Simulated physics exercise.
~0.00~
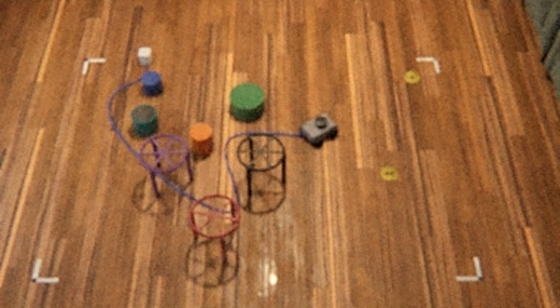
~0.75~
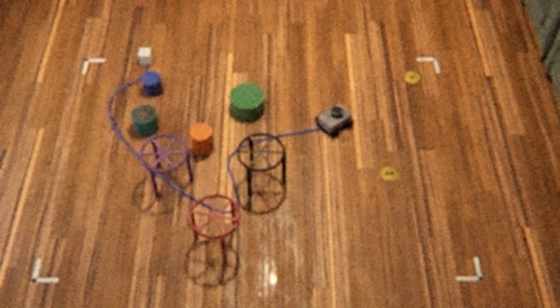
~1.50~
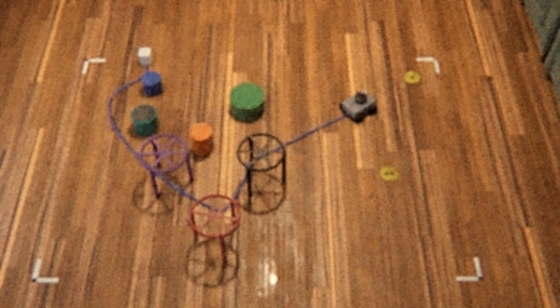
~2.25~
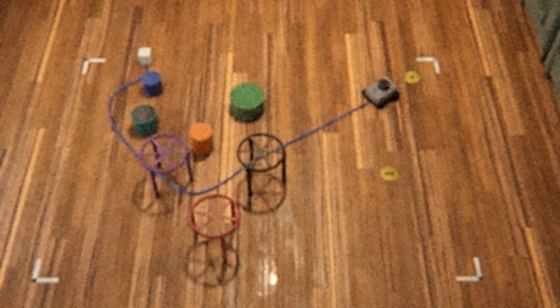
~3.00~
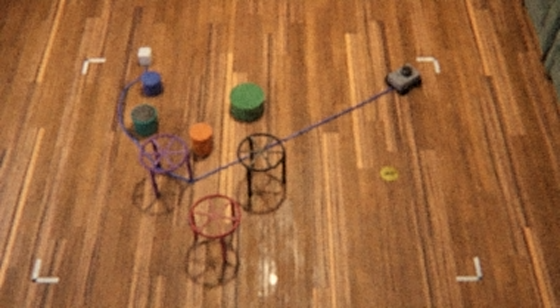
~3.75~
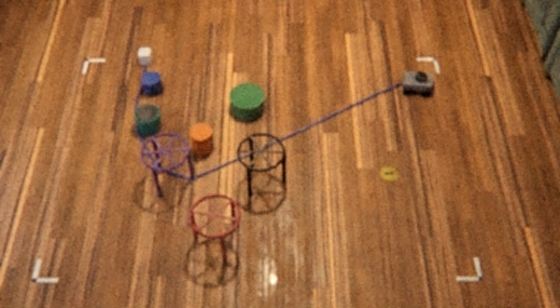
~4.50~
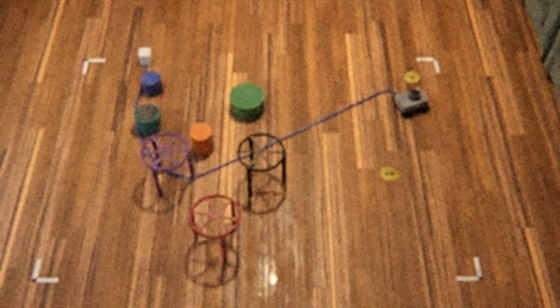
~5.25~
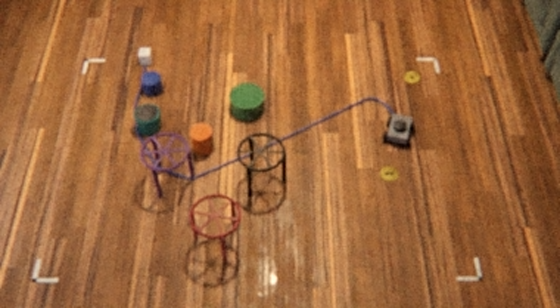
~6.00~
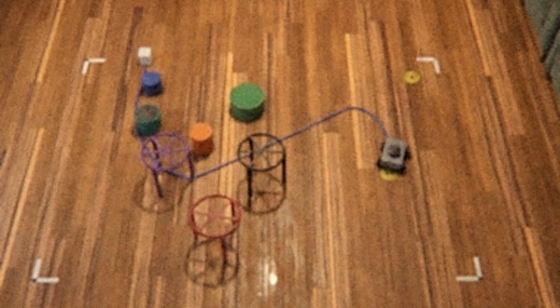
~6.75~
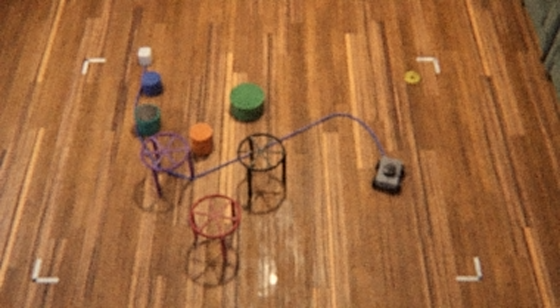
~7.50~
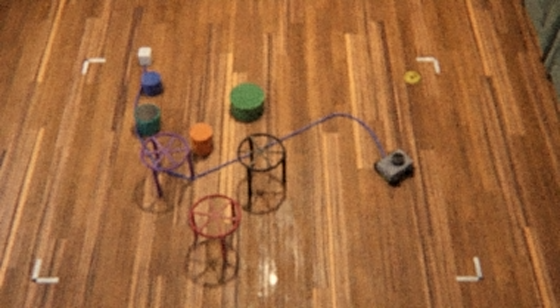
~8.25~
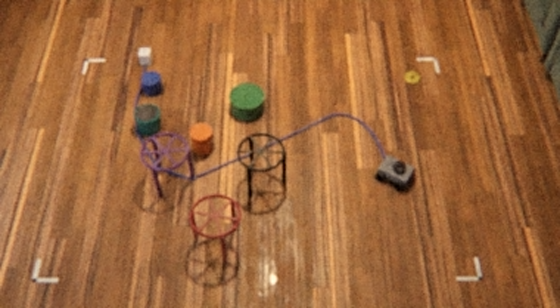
At first, a small grey cart sits right of a cluster of colored tubs and round stools on a wooden floor, trailing a purple lead that winds among them from near a white block. The cart rolls up and to the right toward the upper yellow mark, drawing the lead straighter and pulling it away from the red stool. As it reaches the mark, the lead slips away from the white block and blue tub. The cart then turns and heads down past the lower yellow mark, the lead curving behind it. It finally stops just below that mark, with the stools still upright.
